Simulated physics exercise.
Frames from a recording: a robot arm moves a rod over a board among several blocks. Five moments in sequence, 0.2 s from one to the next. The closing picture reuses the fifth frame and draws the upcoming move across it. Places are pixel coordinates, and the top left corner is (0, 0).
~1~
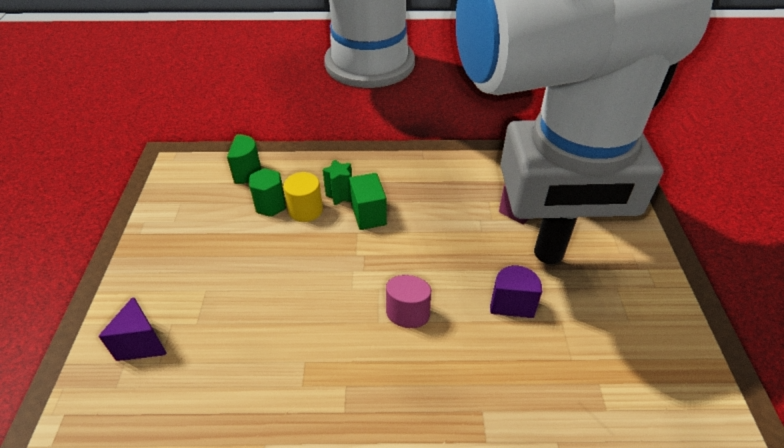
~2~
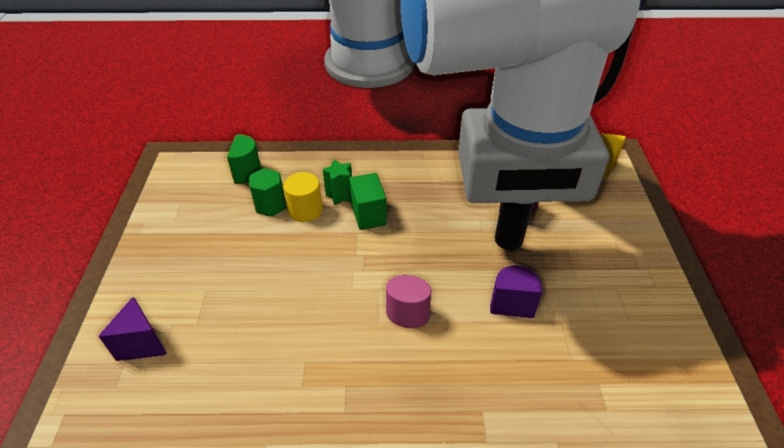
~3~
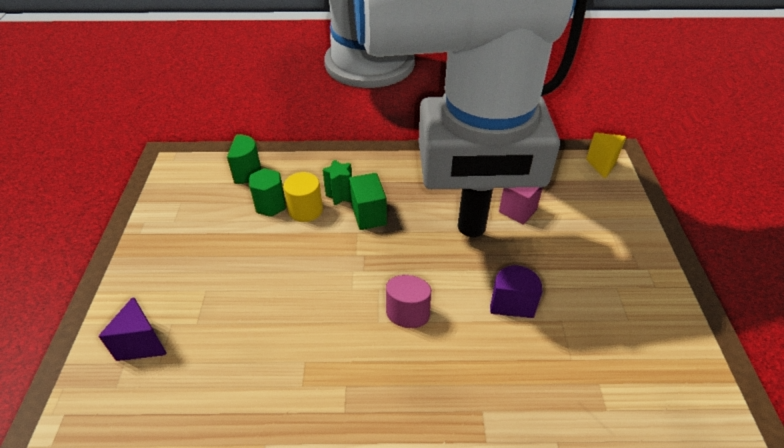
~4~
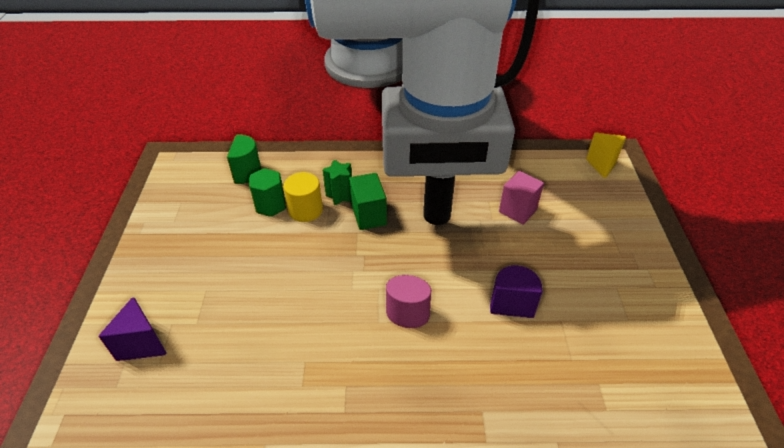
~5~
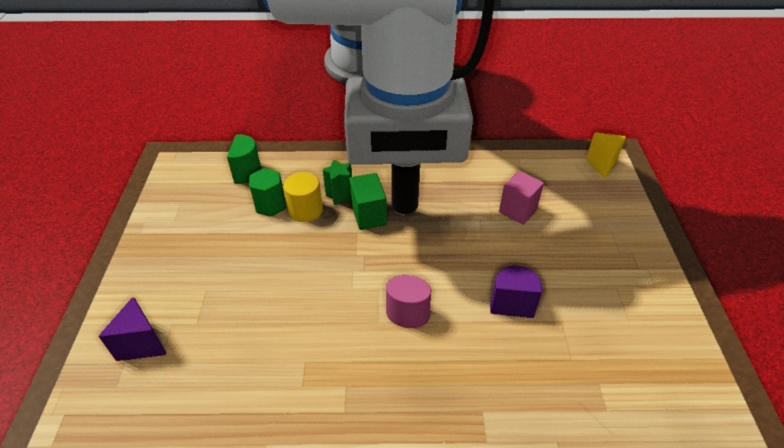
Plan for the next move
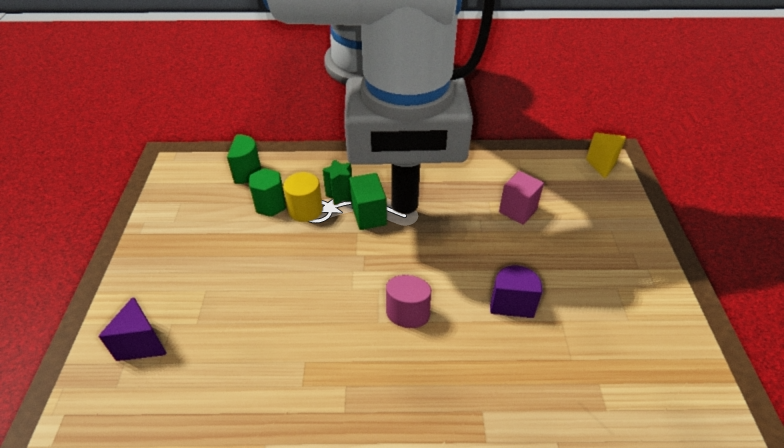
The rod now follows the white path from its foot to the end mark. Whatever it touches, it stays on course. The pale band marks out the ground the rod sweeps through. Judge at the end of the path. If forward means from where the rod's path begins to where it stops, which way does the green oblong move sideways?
Towards the left-hand side.
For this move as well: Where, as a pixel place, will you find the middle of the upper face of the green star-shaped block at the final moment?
Just about (318, 166).
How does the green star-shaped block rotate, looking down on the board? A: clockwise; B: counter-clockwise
Letter A.
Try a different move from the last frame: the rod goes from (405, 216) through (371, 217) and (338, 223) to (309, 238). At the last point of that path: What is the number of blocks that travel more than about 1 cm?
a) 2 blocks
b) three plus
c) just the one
Correct choice: B.
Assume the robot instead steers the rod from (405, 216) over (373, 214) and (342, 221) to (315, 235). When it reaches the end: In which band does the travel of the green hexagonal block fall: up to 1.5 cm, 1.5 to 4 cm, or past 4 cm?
Shift: 1.5 to 4 cm.
The line goes from (405, 216) via (377, 205) and (347, 203), ending at (317, 211).
What follows on the original path. One third of the way, rod at (377, 194); green oblong at (350, 187), turned 15° anticlockwise.
Two thirds of the way, rod at (345, 192); yellow disc at (297, 184); green star-shaped block at (326, 164), turned 30° clockwise; green oblong at (331, 195), turned 55° anticlockwise.
At the end, rod at (316, 201); green hexagonal block at (252, 178), turned 20° clockwise; yellow disc at (281, 188); green star-shaped block at (318, 166), turned 80° clockwise; green oblong at (323, 204), turned 85° anticlockwise.
